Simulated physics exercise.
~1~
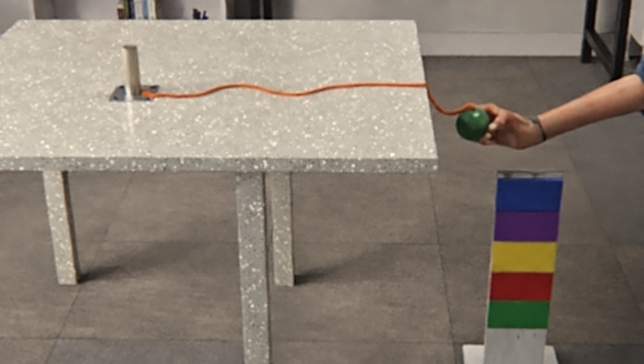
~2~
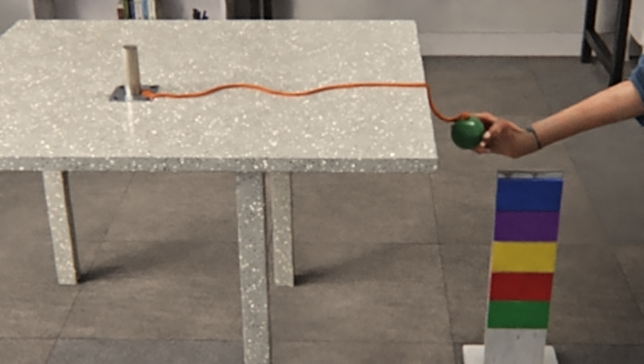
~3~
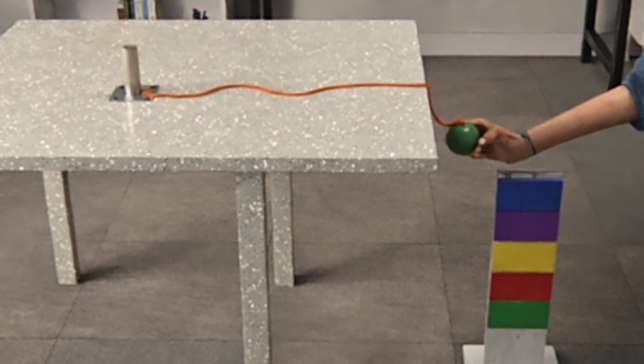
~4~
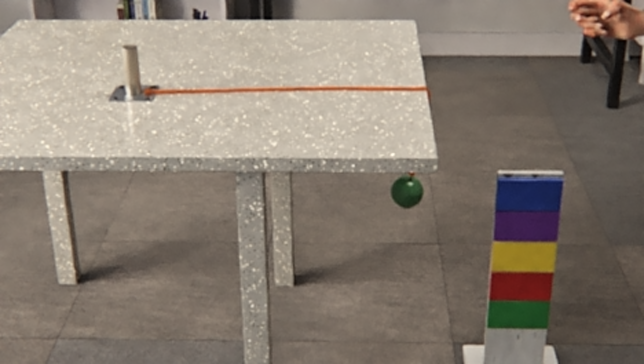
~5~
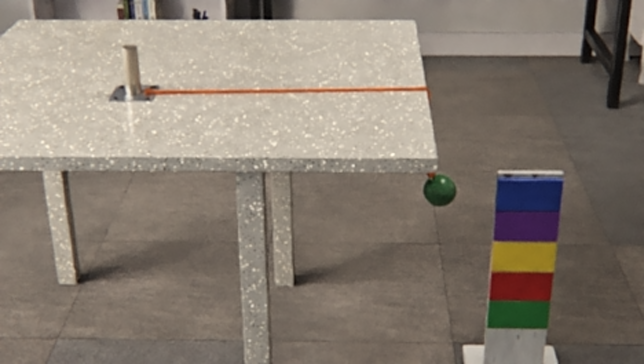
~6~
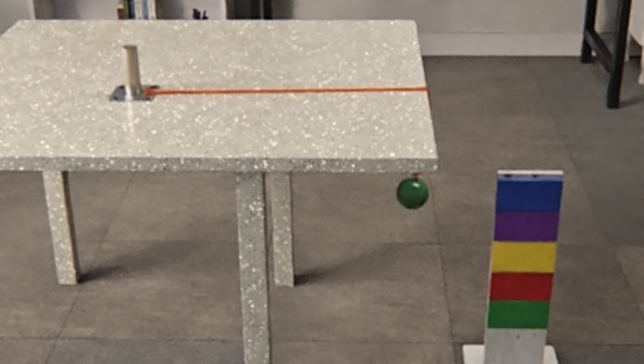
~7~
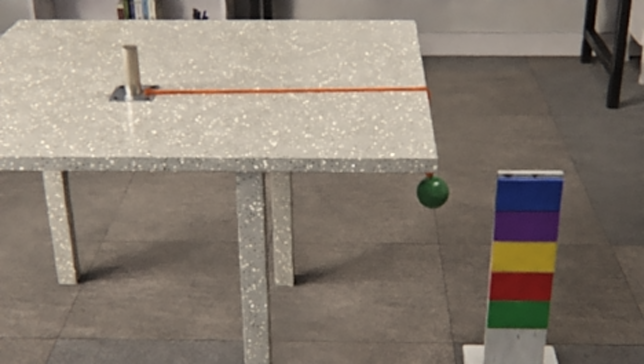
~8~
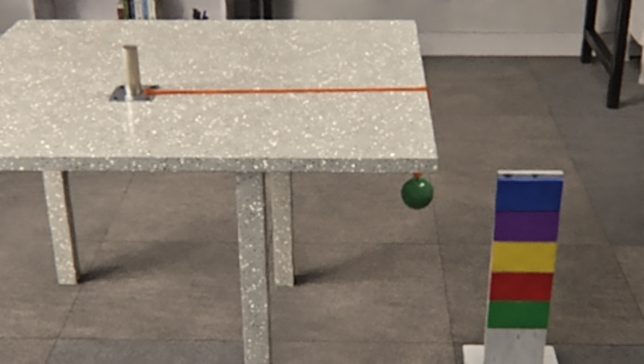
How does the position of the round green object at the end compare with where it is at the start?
At the start it is held in a hand out past the right edge of the table, above the level of the coloured board. At the end it is lower and farther left, hanging from the cord just beneath the table edge, level with the blue band.
